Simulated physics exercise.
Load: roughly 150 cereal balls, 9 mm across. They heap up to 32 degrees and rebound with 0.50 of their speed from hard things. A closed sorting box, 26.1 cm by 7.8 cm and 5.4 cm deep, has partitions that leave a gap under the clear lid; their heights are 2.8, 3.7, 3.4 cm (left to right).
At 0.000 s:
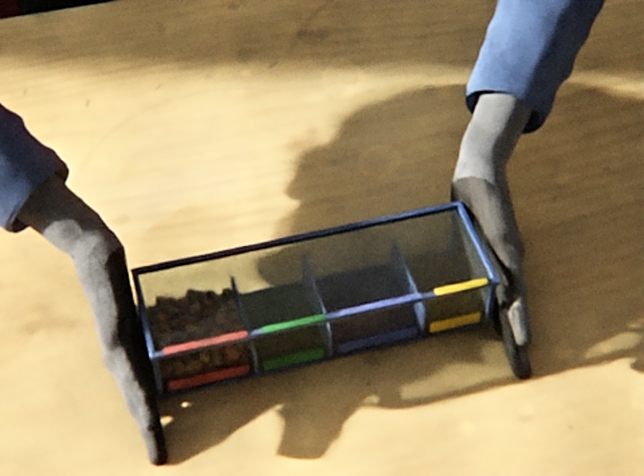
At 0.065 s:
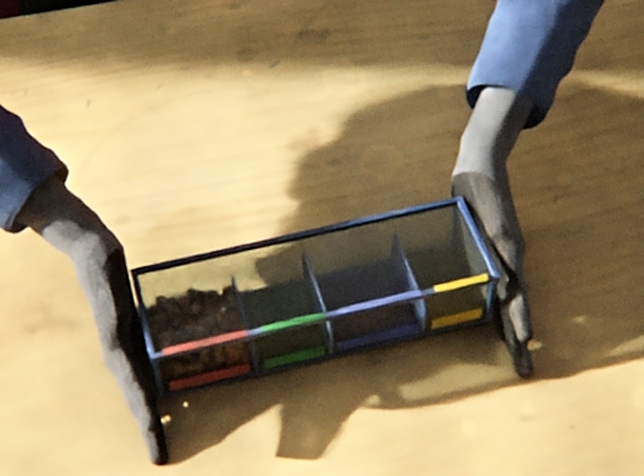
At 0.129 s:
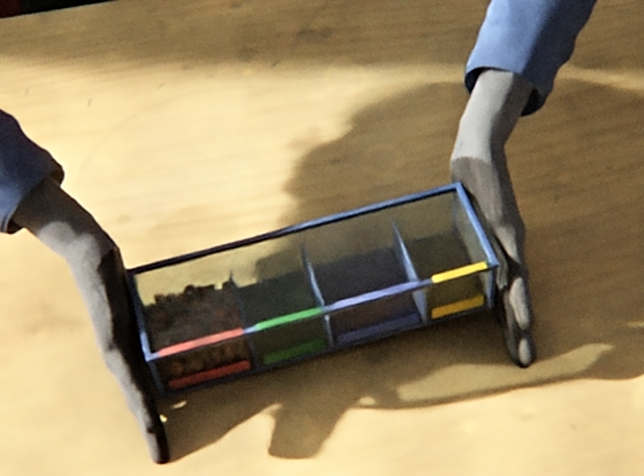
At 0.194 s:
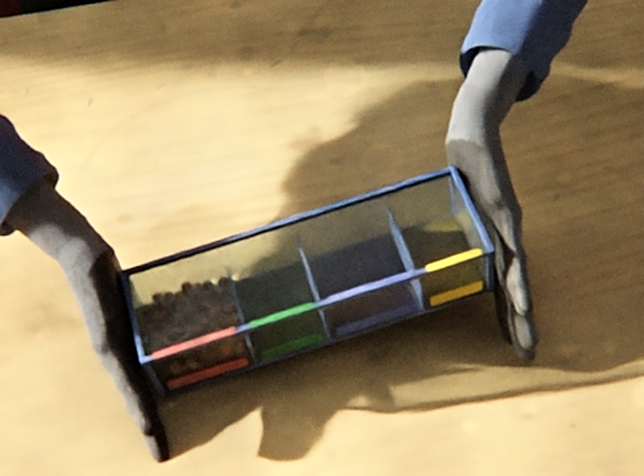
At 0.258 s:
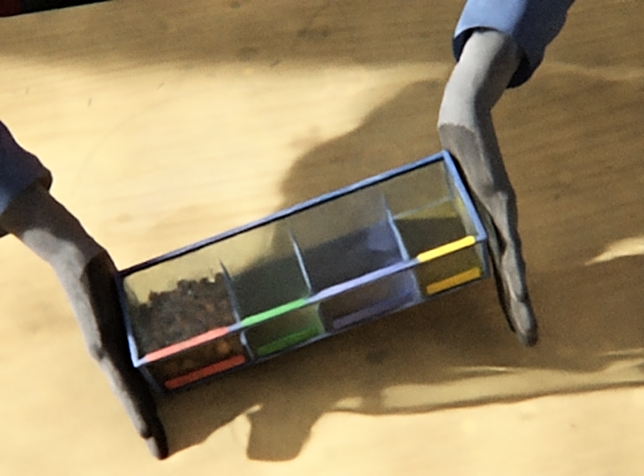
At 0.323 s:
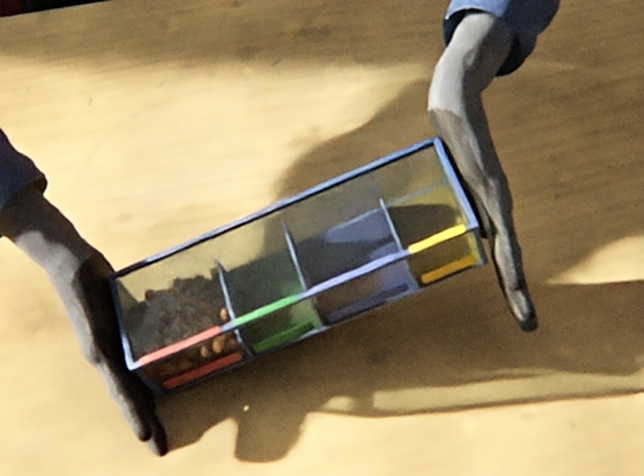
Two gray hands held a clear box with four colored sections, small brown balls in the red one, then the right hand raised its end so the box slanted down to the left.
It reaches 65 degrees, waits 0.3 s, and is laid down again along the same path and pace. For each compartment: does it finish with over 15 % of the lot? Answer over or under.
Red: Over, blue: Under, green: Under, yellow: Under.
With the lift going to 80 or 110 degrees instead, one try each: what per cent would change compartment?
About 0 and 0 per cent.
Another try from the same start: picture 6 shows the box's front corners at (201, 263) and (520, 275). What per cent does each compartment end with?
Red 70, blue 5, green 25, yellow 0.
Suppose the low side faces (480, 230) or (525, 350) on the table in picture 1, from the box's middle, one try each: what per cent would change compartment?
Some 35 and 35 per cent.
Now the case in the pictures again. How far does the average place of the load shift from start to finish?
Roughly 1.0 cm.
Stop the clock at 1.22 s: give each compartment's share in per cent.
Red 100, blue 0, green 0, yellow 0.
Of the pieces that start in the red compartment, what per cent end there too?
Some 100 per cent.
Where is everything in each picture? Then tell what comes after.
In the first picture, box tilt 0 degrees, front corners at (155, 354) and (493, 280); red 100 %.
In the second picture, box tilt 1 degrees, front corners at (155, 355) and (493, 276).
In the third picture, box tilt 5 degrees, front corners at (151, 356) and (492, 264), lowest corner left front.
In the fourth picture, box tilt 10 degrees, front corners at (146, 359) and (488, 250), lowest corner left front.
In the fifth picture, box tilt 14 degrees, front corners at (140, 362) and (481, 237), lowest corner left front.
In the sixth picture, box tilt 19 degrees, front corners at (134, 365) and (472, 225), lowest corner left front; red 100 %. Its pace works out near 75 degrees a second.
After 1.22 s, tilt 65 degrees; red 100 %.
Then, at 1.82 s, tilt 32 degrees; red 100 %.
Then, at 2.47 s, tilt 0 degrees; red 100 %.
In the end, at 2.8 s, red 100 %, blue 0 %, green 0 %, yellow 0 %.
